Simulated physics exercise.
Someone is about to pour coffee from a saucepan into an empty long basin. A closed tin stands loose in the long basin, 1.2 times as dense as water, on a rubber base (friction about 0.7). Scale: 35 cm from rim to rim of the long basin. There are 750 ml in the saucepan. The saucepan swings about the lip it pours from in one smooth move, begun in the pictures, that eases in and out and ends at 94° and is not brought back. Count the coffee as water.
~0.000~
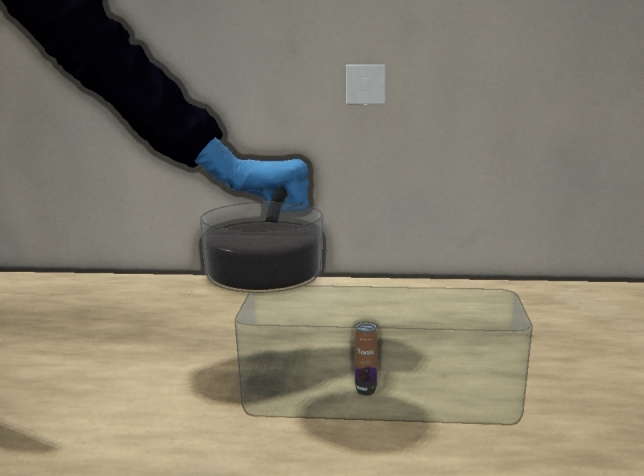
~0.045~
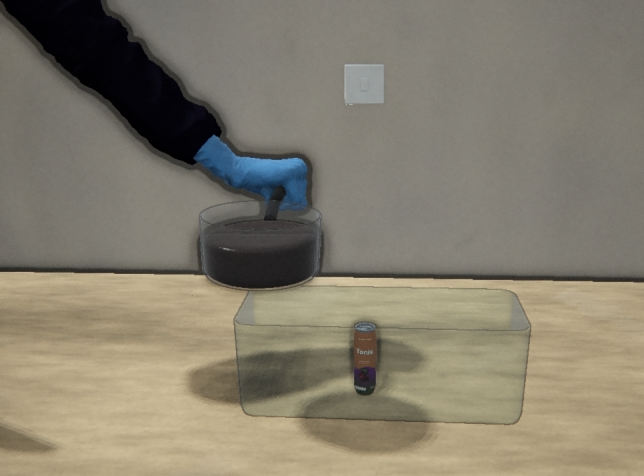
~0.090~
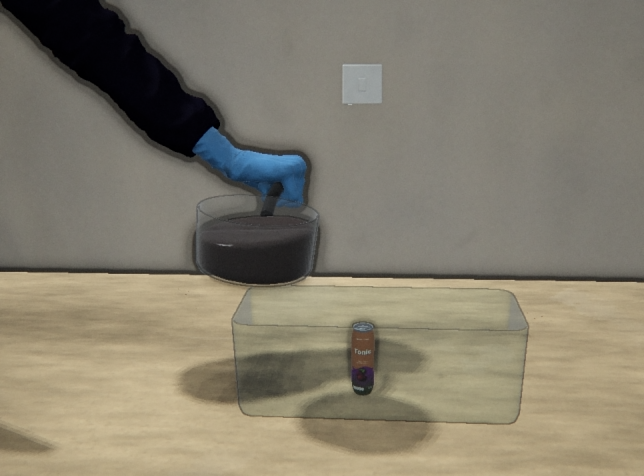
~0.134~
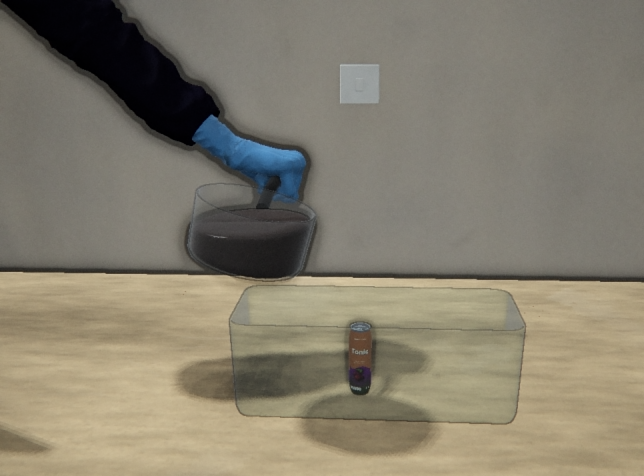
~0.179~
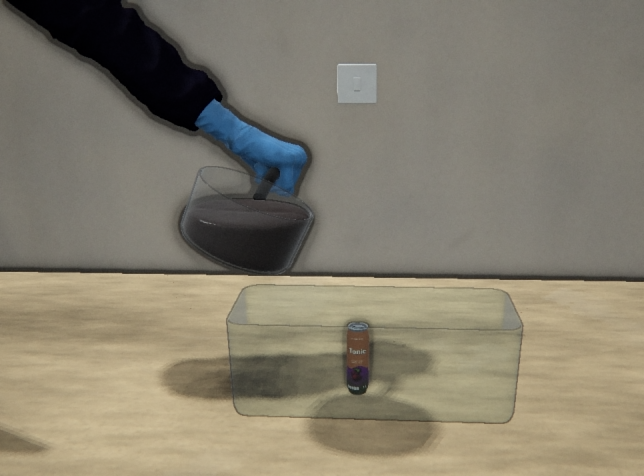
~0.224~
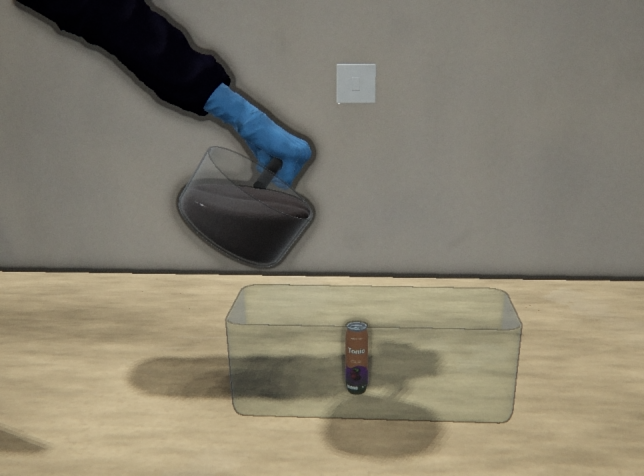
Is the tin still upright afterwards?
It falls.
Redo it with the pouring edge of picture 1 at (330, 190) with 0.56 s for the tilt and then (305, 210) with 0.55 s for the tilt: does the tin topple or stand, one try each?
First it goes over; then it topples.
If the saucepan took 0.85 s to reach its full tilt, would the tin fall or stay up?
The tin keeps standing.
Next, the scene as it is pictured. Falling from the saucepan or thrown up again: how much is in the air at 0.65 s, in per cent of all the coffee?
About 22 per cent.
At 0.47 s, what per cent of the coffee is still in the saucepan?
Near 52 in a hundred.
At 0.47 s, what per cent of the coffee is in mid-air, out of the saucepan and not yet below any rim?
Near 44 in a hundred.
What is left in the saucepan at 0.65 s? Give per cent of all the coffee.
Near 10 in a hundred.
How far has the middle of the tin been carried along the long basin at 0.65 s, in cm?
About 0 cm.
After 0.47 s the tilt is 90° and 52 per cent is still to pour; the tin stands where it began.
After 0.65 s the tilt is 94° and 10 per cent is still to pour; the tin stands where it began.
After 0.84 s the tilt is 94° and 4 per cent is still to pour; the tin leans 15°.
After 1.04 s the tilt is 94° and 1 per cent is still to pour; the tin lies on its side.
In the end the tin lies on its side.
